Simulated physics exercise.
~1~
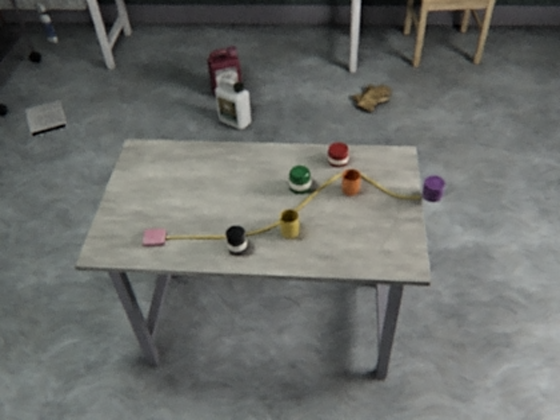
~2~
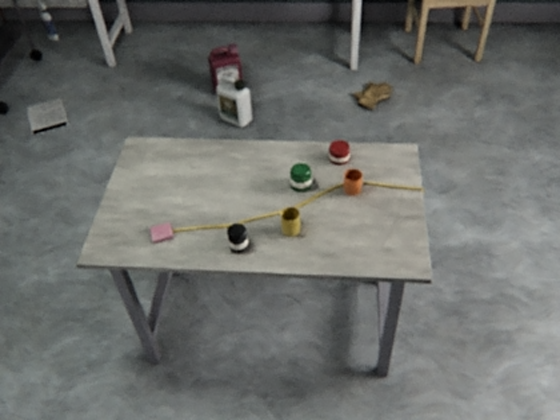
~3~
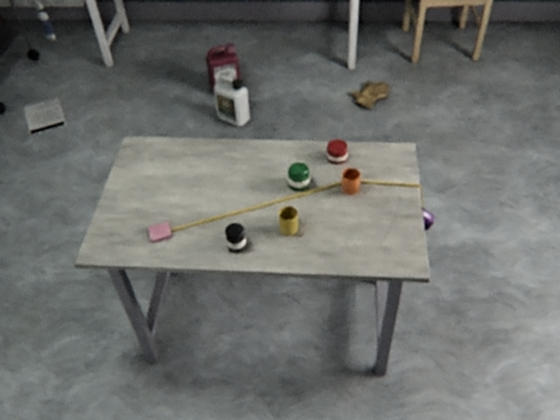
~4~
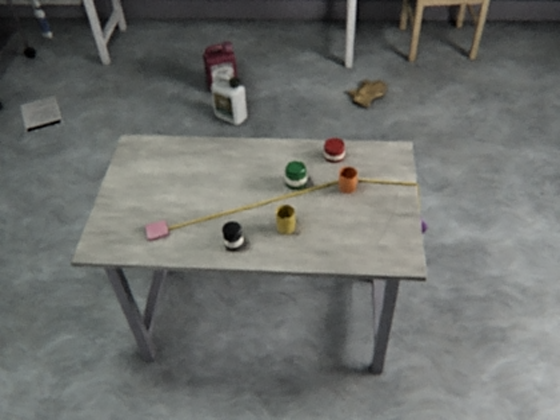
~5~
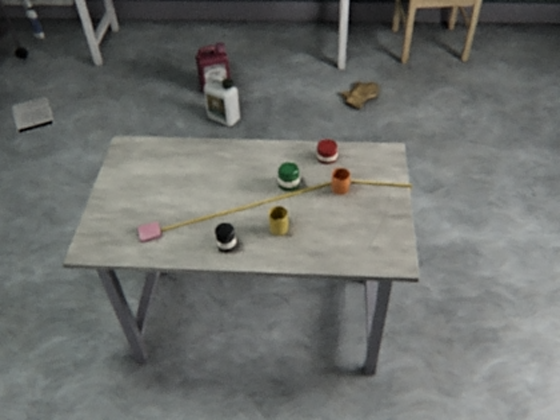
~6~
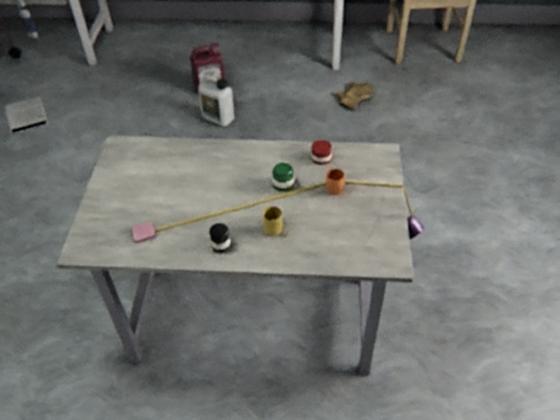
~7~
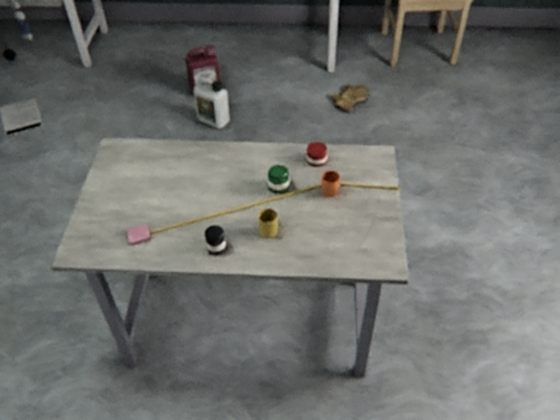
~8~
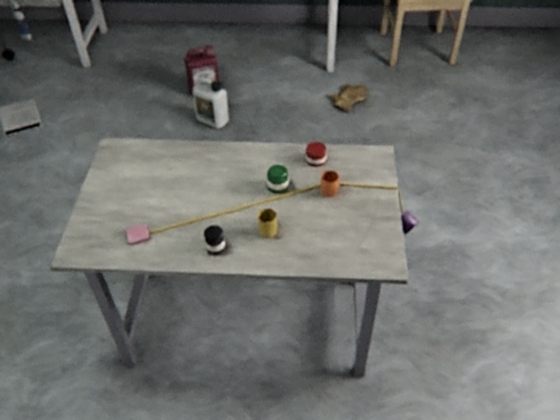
Purple speaker on a thin cable dropping past a table's right edge, pulling the line taut and dangling beside the unmoved containers.
